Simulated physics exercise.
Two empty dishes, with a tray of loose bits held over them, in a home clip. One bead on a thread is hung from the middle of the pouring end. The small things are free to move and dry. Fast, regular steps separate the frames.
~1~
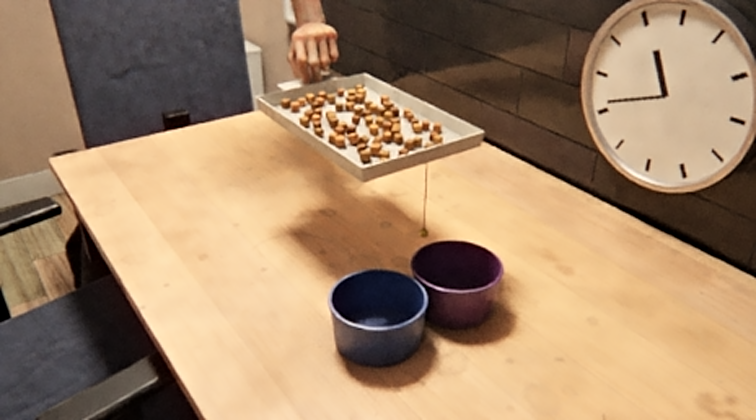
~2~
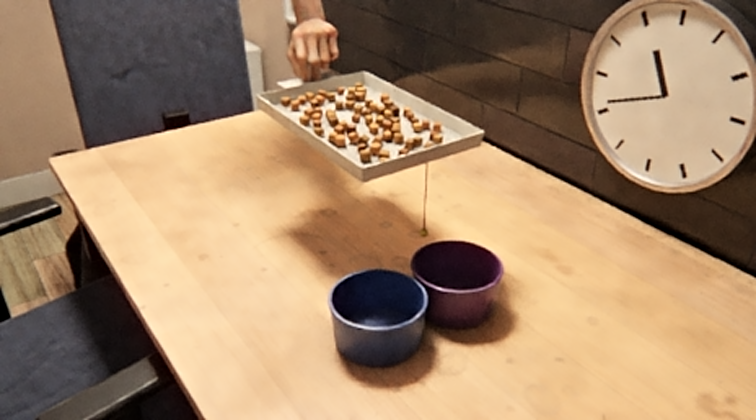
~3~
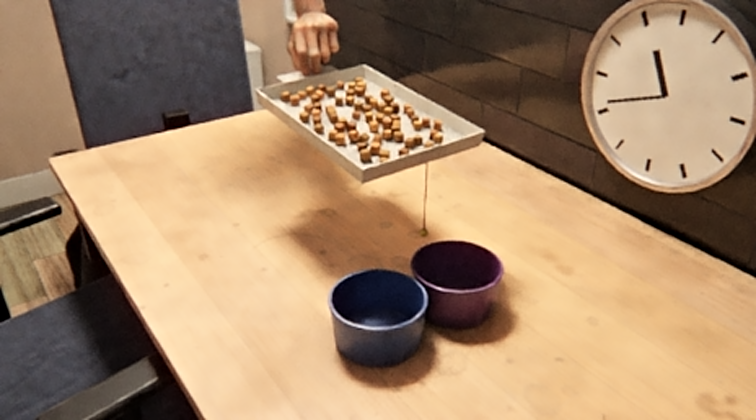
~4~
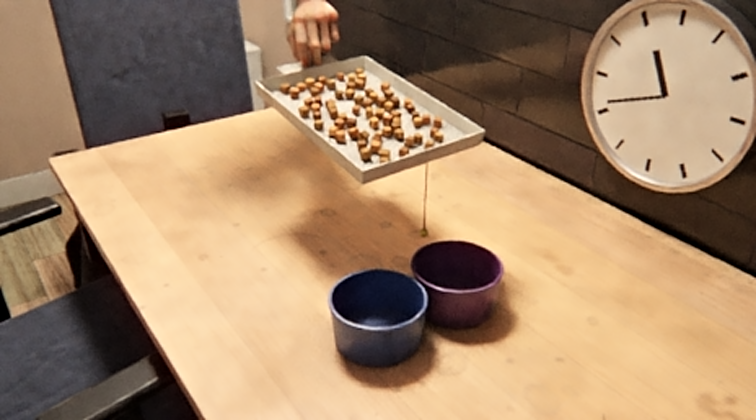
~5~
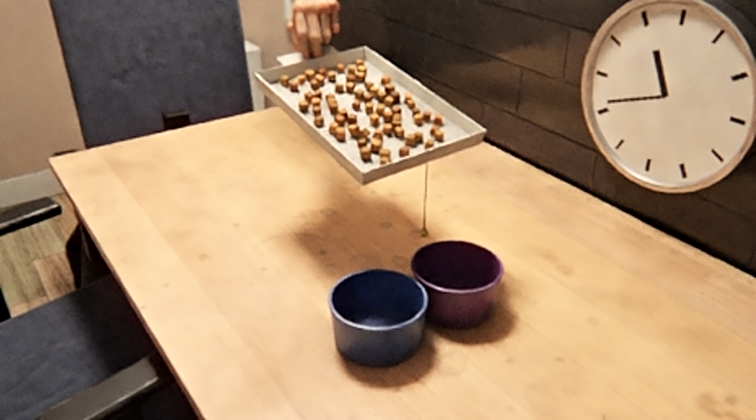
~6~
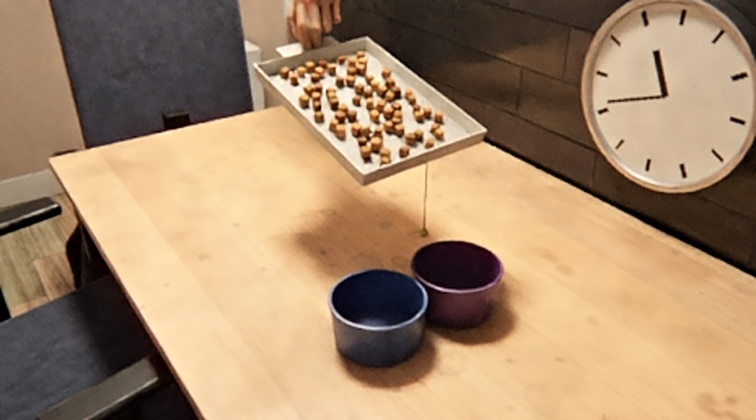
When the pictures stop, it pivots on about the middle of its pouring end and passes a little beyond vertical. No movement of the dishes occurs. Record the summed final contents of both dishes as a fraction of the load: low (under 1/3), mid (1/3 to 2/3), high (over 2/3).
Recorded: High.
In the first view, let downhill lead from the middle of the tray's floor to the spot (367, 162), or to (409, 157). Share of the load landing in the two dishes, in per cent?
It comes to about 50 per cent the first time and about 70 per cent the second.
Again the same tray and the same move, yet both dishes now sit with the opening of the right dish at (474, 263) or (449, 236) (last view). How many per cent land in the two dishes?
The first try gives 80 per cent, the second 30 per cent.
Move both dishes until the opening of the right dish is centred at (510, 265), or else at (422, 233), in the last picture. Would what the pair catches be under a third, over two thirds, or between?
Run 1 - in the middle band; run 2 - under a third.
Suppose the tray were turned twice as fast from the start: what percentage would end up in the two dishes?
I'd expect close to 90 per cent.
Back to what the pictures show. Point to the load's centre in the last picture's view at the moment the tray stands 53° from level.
Its middle sits at about pixel (392, 138).
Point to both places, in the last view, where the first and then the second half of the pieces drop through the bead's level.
I'd say around (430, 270) at first, then around (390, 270).
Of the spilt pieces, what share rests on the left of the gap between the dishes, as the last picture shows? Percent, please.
Left share: Close to 40 %.
Shortly afterwards, tray tipped steeply; the whole lot on the tray.
Next, tray tipped right over; all but a few on the tray; only a few in the right dish.
Some moments later, tray tipped past a quarter turn; near half in the left dish; near a third in the right dish; near a quarter outside both.
In the end, tray tipped past a quarter turn; near half in the left dish; near a third in the right dish; near a quarter outside both.
